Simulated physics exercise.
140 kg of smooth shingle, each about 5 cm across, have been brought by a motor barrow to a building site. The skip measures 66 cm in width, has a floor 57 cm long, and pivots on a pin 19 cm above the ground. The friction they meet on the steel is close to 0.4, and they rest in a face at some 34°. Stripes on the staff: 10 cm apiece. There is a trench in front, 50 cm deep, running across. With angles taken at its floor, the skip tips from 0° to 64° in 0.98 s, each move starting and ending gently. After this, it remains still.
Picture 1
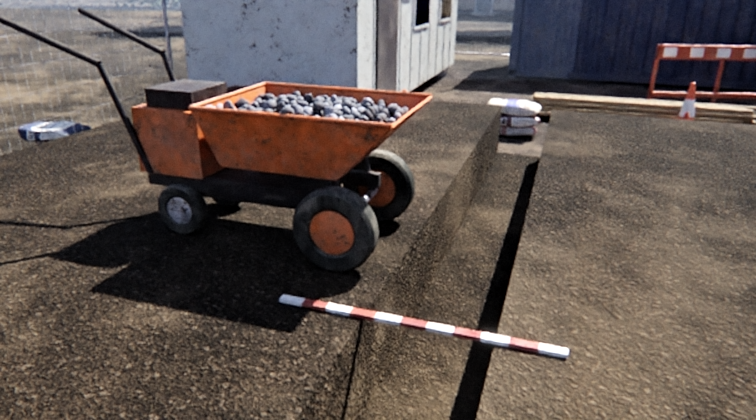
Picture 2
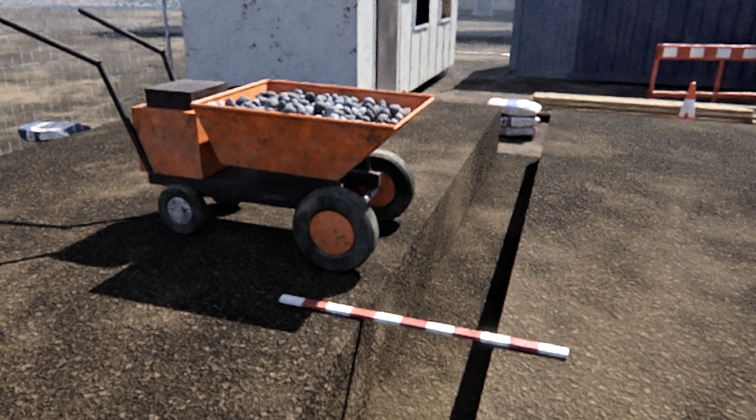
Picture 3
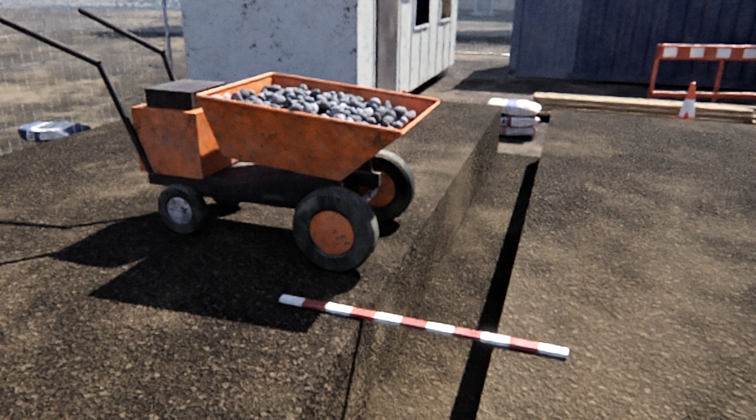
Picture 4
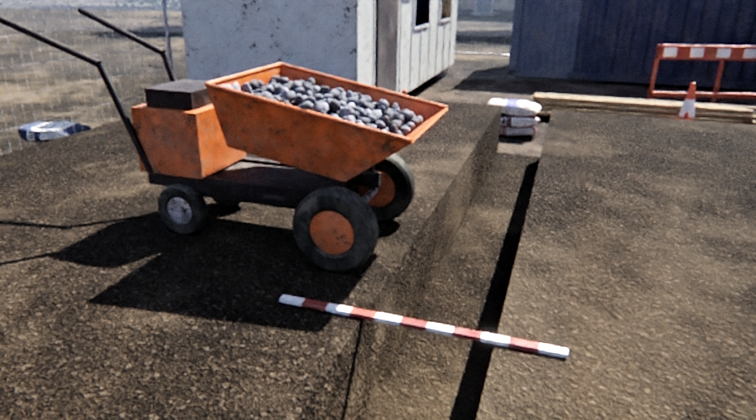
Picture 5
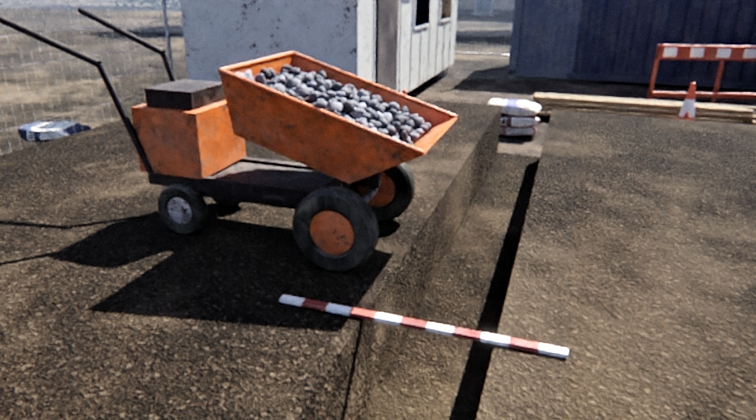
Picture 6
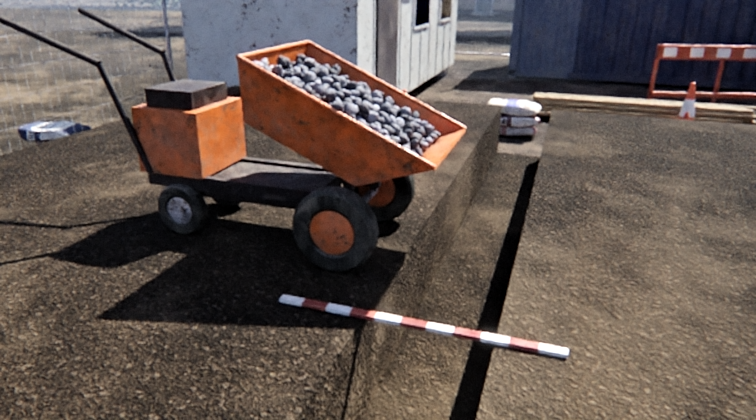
The footage shows an orange motor barrow loaded with grey stones standing beside a trench, a red-and-white striped staff lying in front; its skip starts level, then steadily tilts down toward the right, its rear rising, while the wheels stay still.
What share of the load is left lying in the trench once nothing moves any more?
About 51 per cent.
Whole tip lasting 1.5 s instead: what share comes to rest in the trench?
Something close to 60 per cent.
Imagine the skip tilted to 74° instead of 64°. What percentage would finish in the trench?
In that case around 65 percent.
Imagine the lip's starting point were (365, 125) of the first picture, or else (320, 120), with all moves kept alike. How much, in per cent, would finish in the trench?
It comes to about 80 and 100 in a hundred.
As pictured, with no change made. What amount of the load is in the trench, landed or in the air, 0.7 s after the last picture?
About 20 per cent by then.
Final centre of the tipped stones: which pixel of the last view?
Resting centre: About (501, 330).
Then, 0.3 s after the last picture the floor is at 54°, 100 % in the skip; the foremost stones are at (467, 198).
Then, 0.7 s after the last picture the floor is at 64°, 63 % in the skip, 19 % in the trench, 18 % past the trench; the foremost stones are at (567, 268).
Then, 1.0 s after the last picture the floor is at 64°, 21 % in the skip, 32 % in the trench, 47 % past the trench; the foremost stones are at (707, 294).
Then, 3.0 s after the last picture the floor is at 64°, 0 % in the skip, 51 % in the trench, 49 % past the trench; the foremost stones are past the picture's edge.
